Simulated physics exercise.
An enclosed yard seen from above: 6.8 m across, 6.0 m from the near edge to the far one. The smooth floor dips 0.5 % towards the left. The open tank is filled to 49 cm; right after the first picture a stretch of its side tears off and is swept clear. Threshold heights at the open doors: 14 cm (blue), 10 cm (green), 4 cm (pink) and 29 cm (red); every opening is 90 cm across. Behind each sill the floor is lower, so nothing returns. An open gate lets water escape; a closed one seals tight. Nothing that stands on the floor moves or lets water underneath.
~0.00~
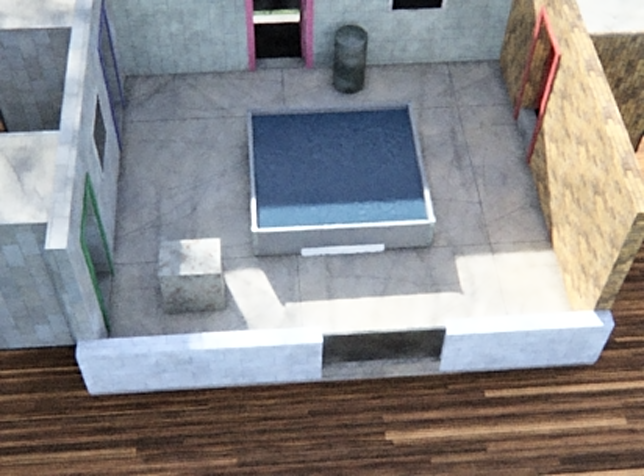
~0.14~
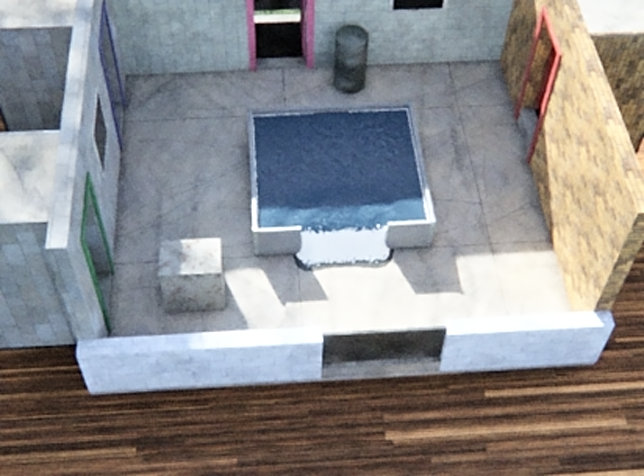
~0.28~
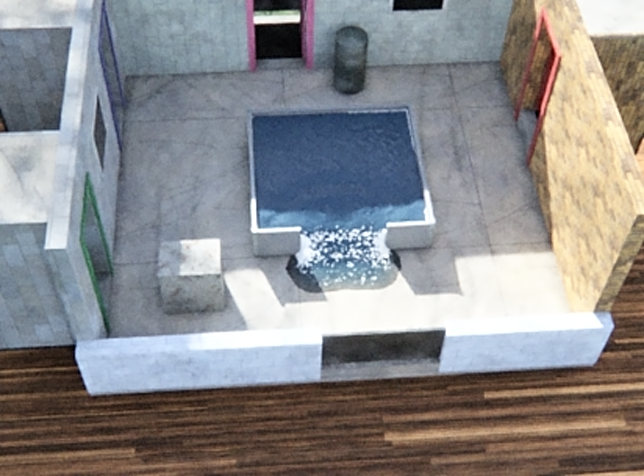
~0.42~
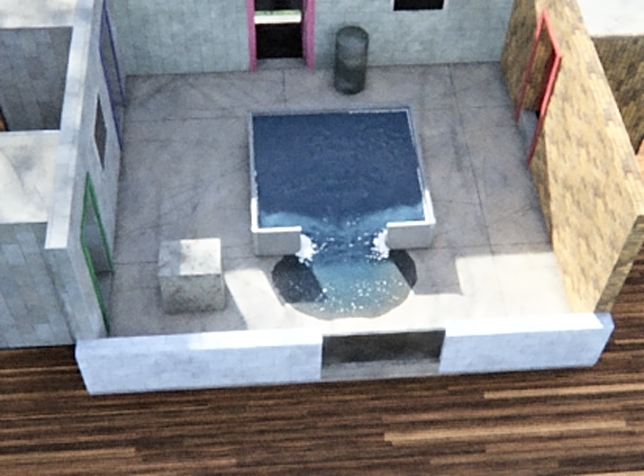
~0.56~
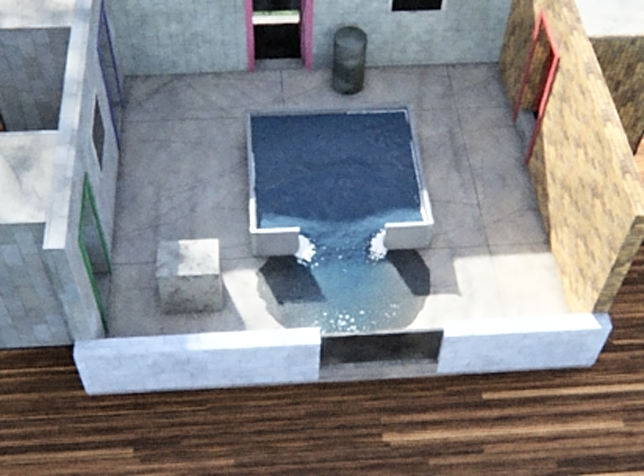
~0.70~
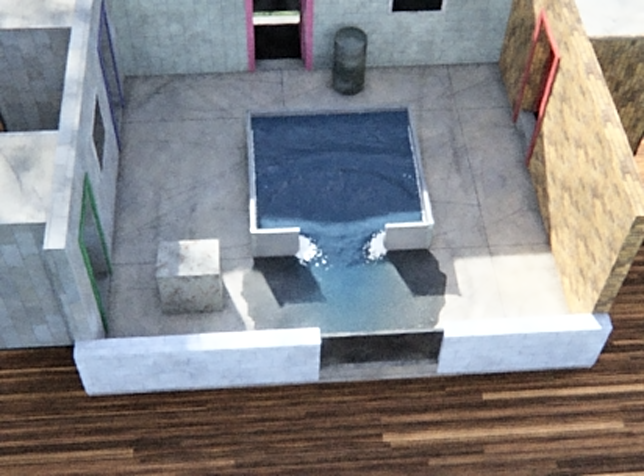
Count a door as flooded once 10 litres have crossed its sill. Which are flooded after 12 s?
The water let in: At the blue door it stays under the limit; at the green door it exceeds the limit; at the pink door it exceeds the limit; at the red door it stays under the limit.
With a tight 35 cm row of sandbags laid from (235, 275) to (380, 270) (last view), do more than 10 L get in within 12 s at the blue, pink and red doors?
Against that limit: Blue under, pink below, red not over.
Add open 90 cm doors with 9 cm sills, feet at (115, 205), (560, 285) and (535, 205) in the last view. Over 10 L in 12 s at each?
In turn: Under, past it, not over.
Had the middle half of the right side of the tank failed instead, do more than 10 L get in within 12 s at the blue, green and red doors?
Against that limit: Blue under, green below, red not over.
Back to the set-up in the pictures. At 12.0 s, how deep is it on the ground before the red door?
About 9.0 cm.
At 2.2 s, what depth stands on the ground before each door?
In cm: Blue 0, green 1, pink 0, red 0.
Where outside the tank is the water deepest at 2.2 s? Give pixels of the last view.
Around (346, 332).
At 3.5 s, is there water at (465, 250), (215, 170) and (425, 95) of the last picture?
In turn: Wet, not reached, dry.
After 1.4 s water covers 15 % of the floor and is deepest (34 cm) near (347, 343); blue door not reached, green door not reached, pink door not reached, red door not reached.
After 2.2 s water covers 25 % of the floor and is deepest (33 cm) near (346, 332); blue door not reached, green door not reached, pink door not reached, red door not reached.
After 3.5 s water covers 40 % of the floor and is deepest (30 cm) near (130, 366); blue door not reached, green door 17 cm at the sill, 17 L in, pink door not reached, red door not reached.
After 7.0 s water covers 90 % of the floor and is deepest (19 cm) near (104, 368); blue door 3 cm at the sill, 0 L in, green door 14 cm at the sill, 81 L in, pink door 5 cm at the sill, 0 L in, red door 4 cm at the sill, 0 L in.
After 12.0 s water covers 100 % of the floor and is deepest (12 cm) near (355, 125); blue door 11 cm at the sill, 0 L in, green door 8 cm at the sill, 93 L in, pink door 11 cm at the sill, 57 L in, red door 9 cm at the sill, 0 L in.
